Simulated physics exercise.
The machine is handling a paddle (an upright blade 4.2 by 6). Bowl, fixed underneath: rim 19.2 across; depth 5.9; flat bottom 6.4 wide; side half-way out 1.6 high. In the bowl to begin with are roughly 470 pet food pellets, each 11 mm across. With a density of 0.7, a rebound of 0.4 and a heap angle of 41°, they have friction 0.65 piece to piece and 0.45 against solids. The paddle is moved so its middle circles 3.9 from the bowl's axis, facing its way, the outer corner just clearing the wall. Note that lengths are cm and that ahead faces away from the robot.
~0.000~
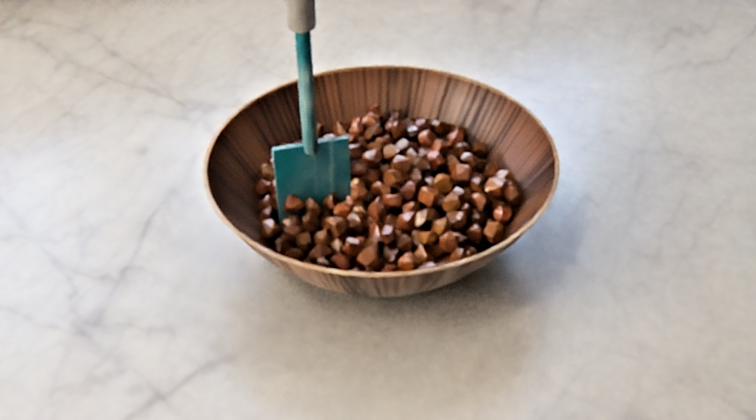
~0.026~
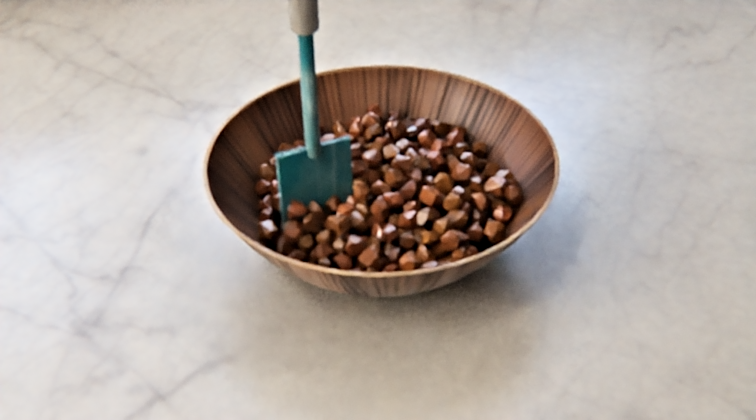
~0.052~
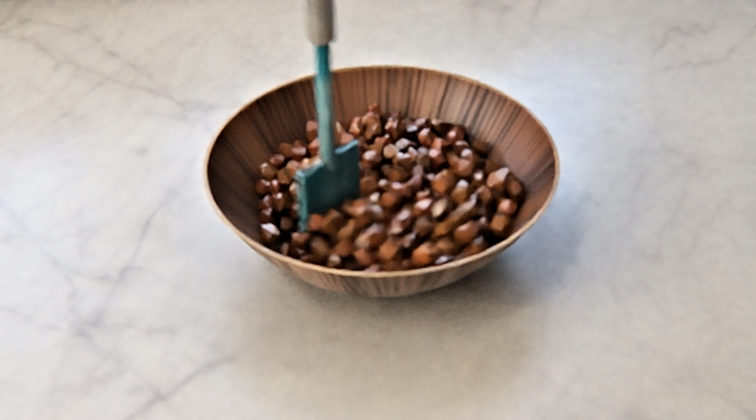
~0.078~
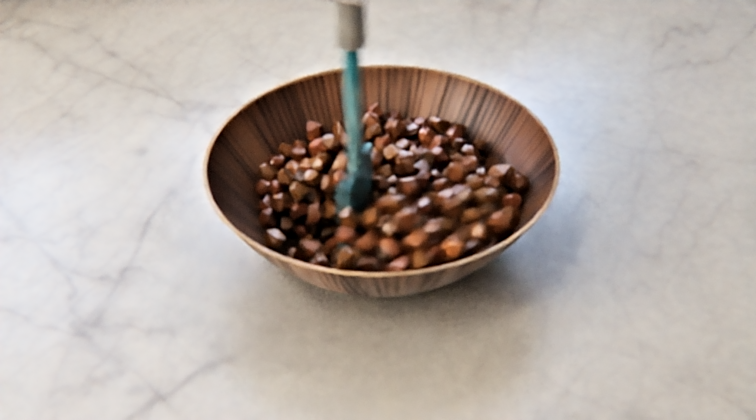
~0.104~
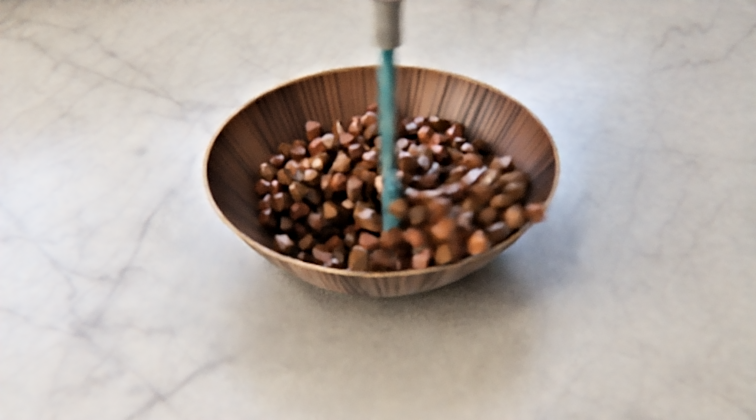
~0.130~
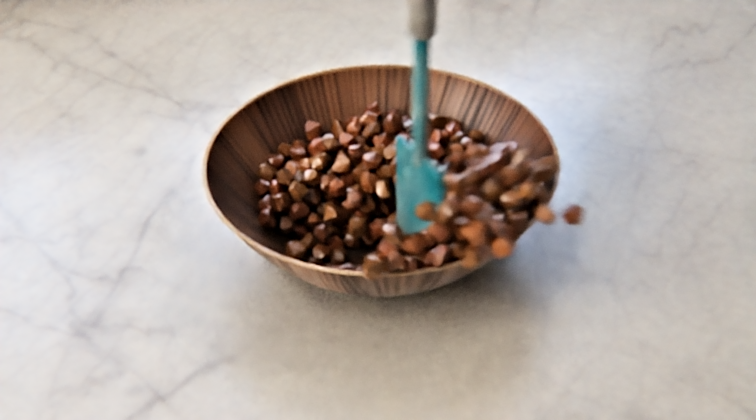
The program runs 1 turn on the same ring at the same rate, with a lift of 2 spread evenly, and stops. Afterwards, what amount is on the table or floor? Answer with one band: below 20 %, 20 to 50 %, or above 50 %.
20 to 50 %.
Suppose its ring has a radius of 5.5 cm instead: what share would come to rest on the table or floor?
It would be near 15 per cent.
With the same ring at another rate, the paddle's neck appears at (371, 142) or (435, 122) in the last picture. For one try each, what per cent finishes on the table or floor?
Around 20 and 35 percent, in that order.
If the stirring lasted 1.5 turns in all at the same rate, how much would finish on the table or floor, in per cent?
It would be around 40 per cent.
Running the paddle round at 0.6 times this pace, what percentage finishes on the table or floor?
I'd put it near 15 %.
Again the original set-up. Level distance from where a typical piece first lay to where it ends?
7 cm.
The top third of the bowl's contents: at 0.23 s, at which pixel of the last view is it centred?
(442, 111), roughly.
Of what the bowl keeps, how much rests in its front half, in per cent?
I'd say around 55 per cent.
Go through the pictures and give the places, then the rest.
The first frame shows paddle neck at (309, 119), 0° round; upper third of the load around (392, 180), from x 265 to 515, top at y 110; 466 in the bowl.
The second frame shows paddle neck at (312, 123), 8° round; upper third of the load around (392, 183), from x 265 to 515, top at y 110.
The third frame shows paddle neck at (327, 134), 31° round; upper third of the load around (393, 185), from x 265 to 515, top at y 110.
The fourth frame shows paddle neck at (355, 141), 56° round; upper third of the load around (414, 198), from x 265 to 520, top at y 110.
The fifth frame shows paddle neck at (389, 140), 82° round; upper third of the load around (433, 196), from x 265 to 535, top at y 110.
The sixth frame shows paddle neck at (421, 130), 107° round; upper third of the load around (458, 184), from x 265 to 575, top at y 110; 458 in the bowl, 8 in flight or on the tool.
By 0.23 s, 200° round, highest piece 10 above the table; 407 in the bowl, 12 on the table or floor, 47 in flight or on the tool.
By 0.32 s, 294° round, highest piece 12 above the table; 352 in the bowl, 59 on the table or floor, 55 in flight or on the tool.
By 0.57 s, 0° round, highest piece 7 above the table; 318 in the bowl, 148 on the table or floor.
By 1.27 s, 0° round, highest piece 7 above the table; 318 in the bowl, 148 on the table or floor.
Final count, 318 in the bowl, 148 on the table or floor. That is 32 % on the table or floor.
